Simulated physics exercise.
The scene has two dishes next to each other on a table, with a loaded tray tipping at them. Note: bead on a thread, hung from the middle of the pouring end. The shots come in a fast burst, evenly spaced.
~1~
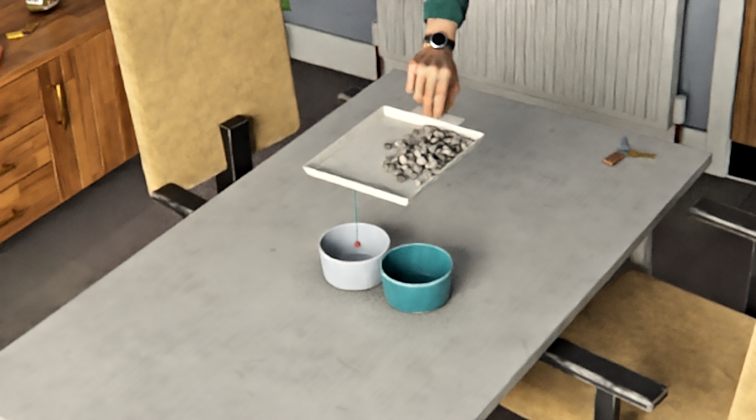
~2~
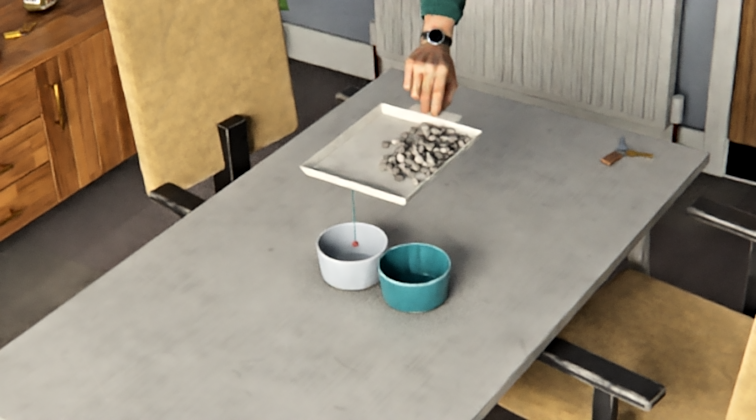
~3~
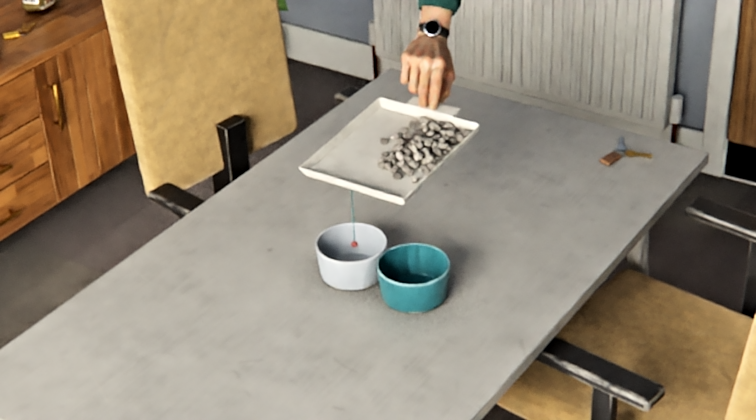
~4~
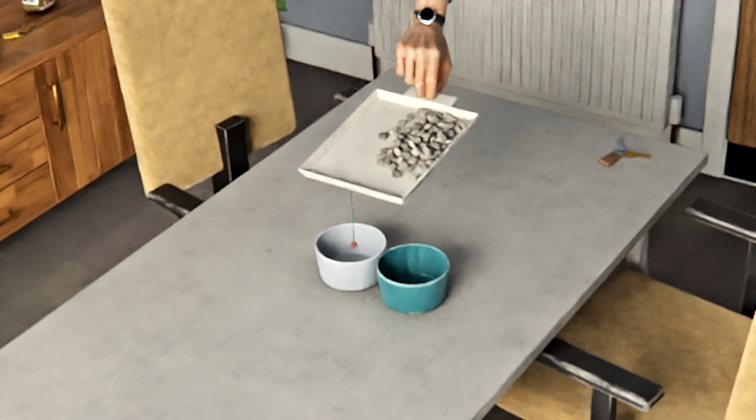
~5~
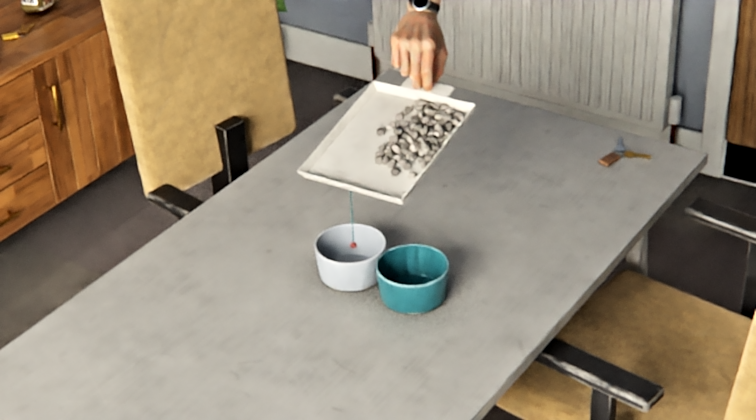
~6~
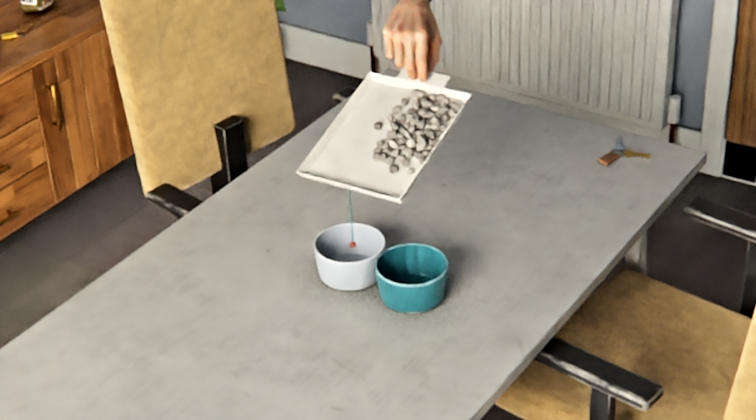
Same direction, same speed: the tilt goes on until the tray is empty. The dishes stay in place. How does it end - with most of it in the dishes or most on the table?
The dishes end up holding not even half.
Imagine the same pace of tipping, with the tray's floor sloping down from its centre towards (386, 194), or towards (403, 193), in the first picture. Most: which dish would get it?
One gives the rightmost dish and two gives the rightmost dish.
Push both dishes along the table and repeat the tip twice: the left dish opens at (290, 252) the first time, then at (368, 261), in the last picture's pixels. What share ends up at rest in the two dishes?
In the first position around 80 percent, in the second around 20 percent.
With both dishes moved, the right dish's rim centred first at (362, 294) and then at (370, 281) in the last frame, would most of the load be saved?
Result, first setup: The bulk; second setup: The bulk.
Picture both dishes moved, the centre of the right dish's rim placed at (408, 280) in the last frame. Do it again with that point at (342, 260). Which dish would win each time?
For the first placement, the left-side one; for the second placement, the right-side one.
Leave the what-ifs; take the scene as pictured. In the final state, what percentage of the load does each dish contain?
In per cent, left near 0 and right near 0.
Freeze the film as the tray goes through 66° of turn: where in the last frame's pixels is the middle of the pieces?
Roughly (342, 187).
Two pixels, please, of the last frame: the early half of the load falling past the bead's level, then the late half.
Near (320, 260) and later near (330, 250).
Soon, tray tipped steeply; about two thirds on the tray; a stray few outside both; about a quarter in the air.
A while on, tray tipped past a quarter turn; a stray few in the left dish; nearly all outside both; a stray few in the air.
Towards the end, tray tipped past a quarter turn; a stray few in the left dish; nearly all outside both.
Finally, tray tipped past a quarter turn; none in the right dish; a stray few in the left dish; nearly all outside both.
